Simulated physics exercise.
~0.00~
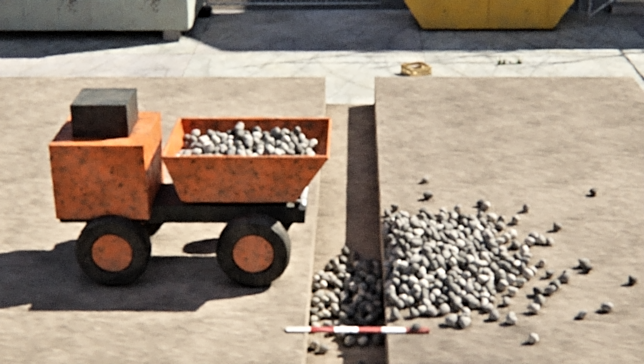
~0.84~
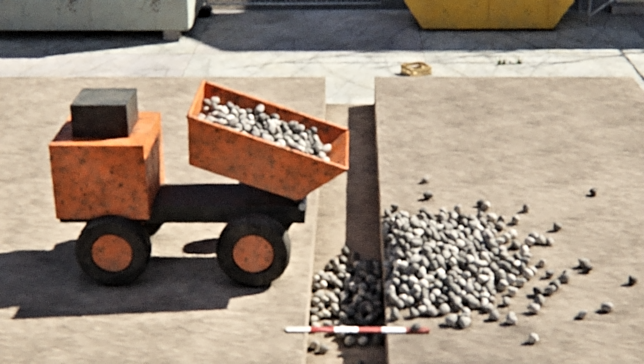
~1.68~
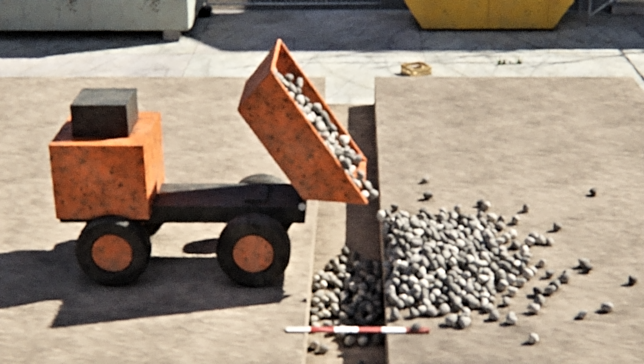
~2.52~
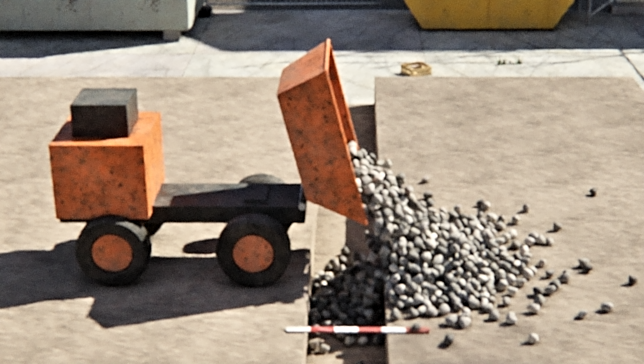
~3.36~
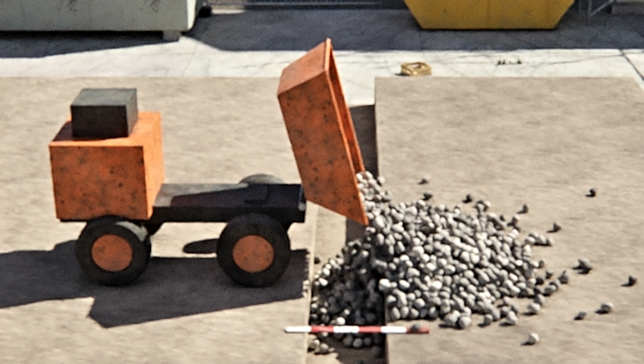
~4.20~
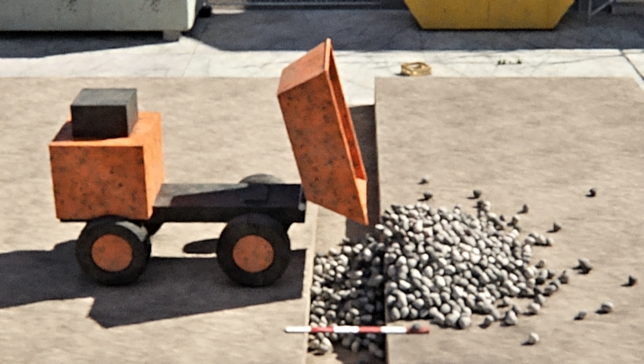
The video shows an orange dumper with a load of grey stones beside a narrow trench, an earlier pile lying across it. The body tilts steeply to the right, the stones slide out into the trench and onto the pile beyond, and the emptied body stays raised.
